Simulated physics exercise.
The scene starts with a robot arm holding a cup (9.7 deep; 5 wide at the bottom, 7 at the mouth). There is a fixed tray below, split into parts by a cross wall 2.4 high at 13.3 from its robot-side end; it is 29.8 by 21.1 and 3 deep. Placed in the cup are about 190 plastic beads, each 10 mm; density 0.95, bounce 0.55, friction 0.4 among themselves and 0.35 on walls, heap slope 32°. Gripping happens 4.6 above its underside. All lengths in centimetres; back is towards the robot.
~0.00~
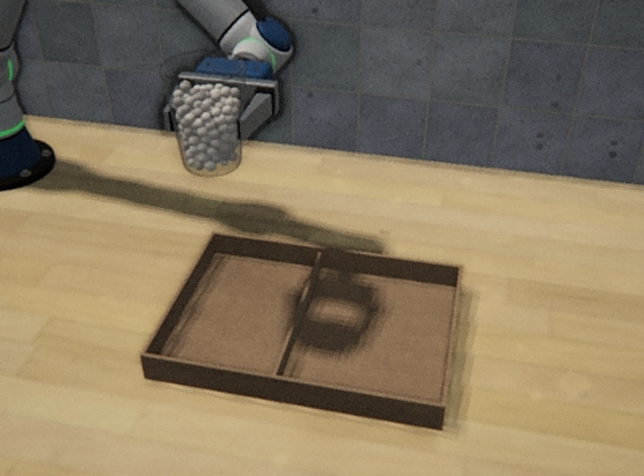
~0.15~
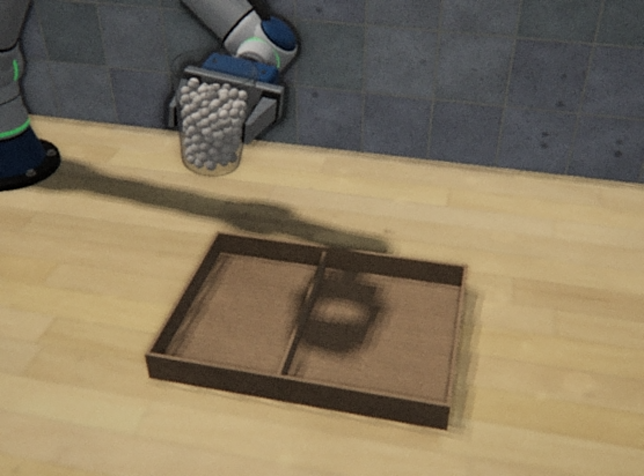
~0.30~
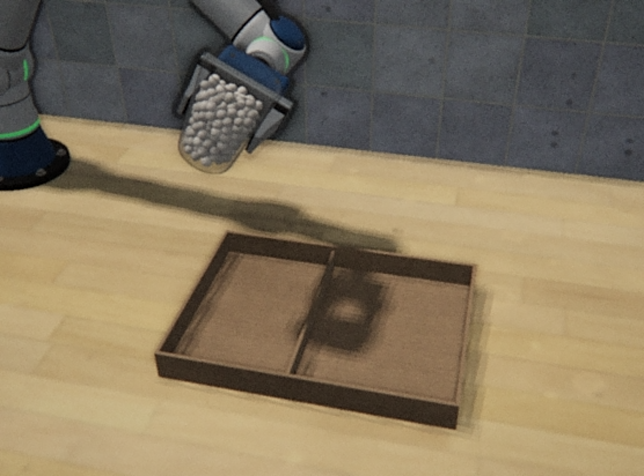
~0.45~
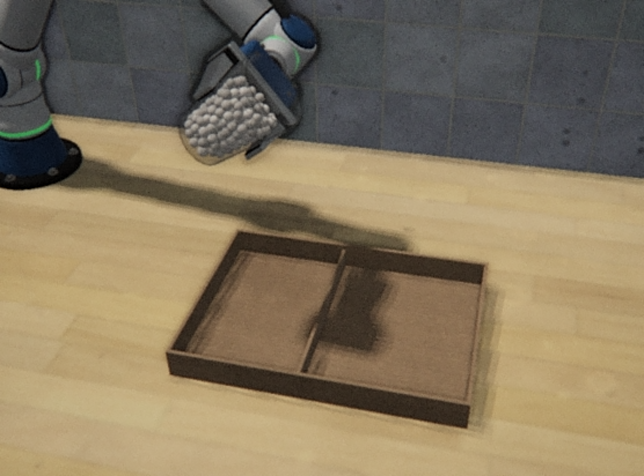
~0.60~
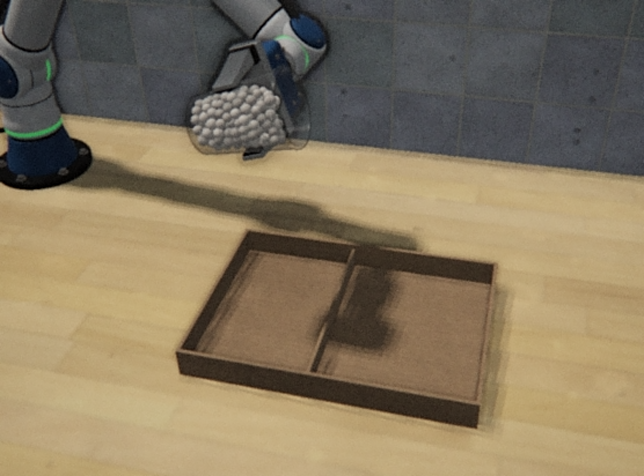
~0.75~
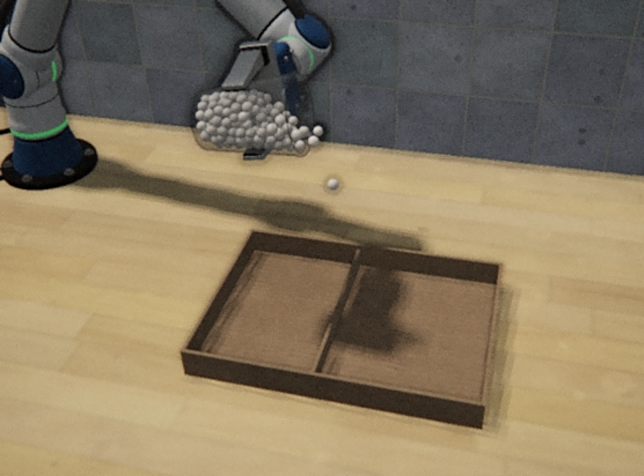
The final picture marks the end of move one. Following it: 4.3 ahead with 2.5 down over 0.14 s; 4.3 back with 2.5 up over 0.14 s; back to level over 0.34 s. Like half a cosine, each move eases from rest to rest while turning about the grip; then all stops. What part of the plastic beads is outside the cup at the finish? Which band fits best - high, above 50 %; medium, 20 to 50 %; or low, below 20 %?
Medium, 20 to 50 %.
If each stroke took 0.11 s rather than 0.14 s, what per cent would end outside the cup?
Roughly 45 percent then.
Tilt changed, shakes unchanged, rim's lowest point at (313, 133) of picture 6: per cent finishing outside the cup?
Close to 10 in a hundred.
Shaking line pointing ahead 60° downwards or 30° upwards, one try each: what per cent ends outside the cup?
15 and 70 %.
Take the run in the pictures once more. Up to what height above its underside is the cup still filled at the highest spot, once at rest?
The top sits some 6.0 cm up.
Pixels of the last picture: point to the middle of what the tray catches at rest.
Centre estimate: About (418, 330).
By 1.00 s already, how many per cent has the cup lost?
Share out so far: Close to 25 %.
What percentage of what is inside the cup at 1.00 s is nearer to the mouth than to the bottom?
65 %.
After 1.00 s, tilted 80° forward, highest piece 25 above the table; 145 in the cup, 2 in the far-side part, 41 in flight or on a rim.
After 1.25 s, tilted 24° forward, highest piece 28 above the table; 115 in the cup, 58 in the far-side part, 11 in the robot-side part, 4 in flight or on a rim.
After 1.57 s, level, highest piece 26 above the table; 115 in the cup, 61 in the far-side part, 11 in the robot-side part, 1 on the table or floor.
After 2.62 s, level, highest piece 26 above the table; 115 in the cup, 61 in the far-side part, 11 in the robot-side part, 1 on the table or floor.
At rest, 115 in the cup, 61 in the far-side part, 11 in the robot-side part, 1 on the table or floor. That is 39 % outside the cup.
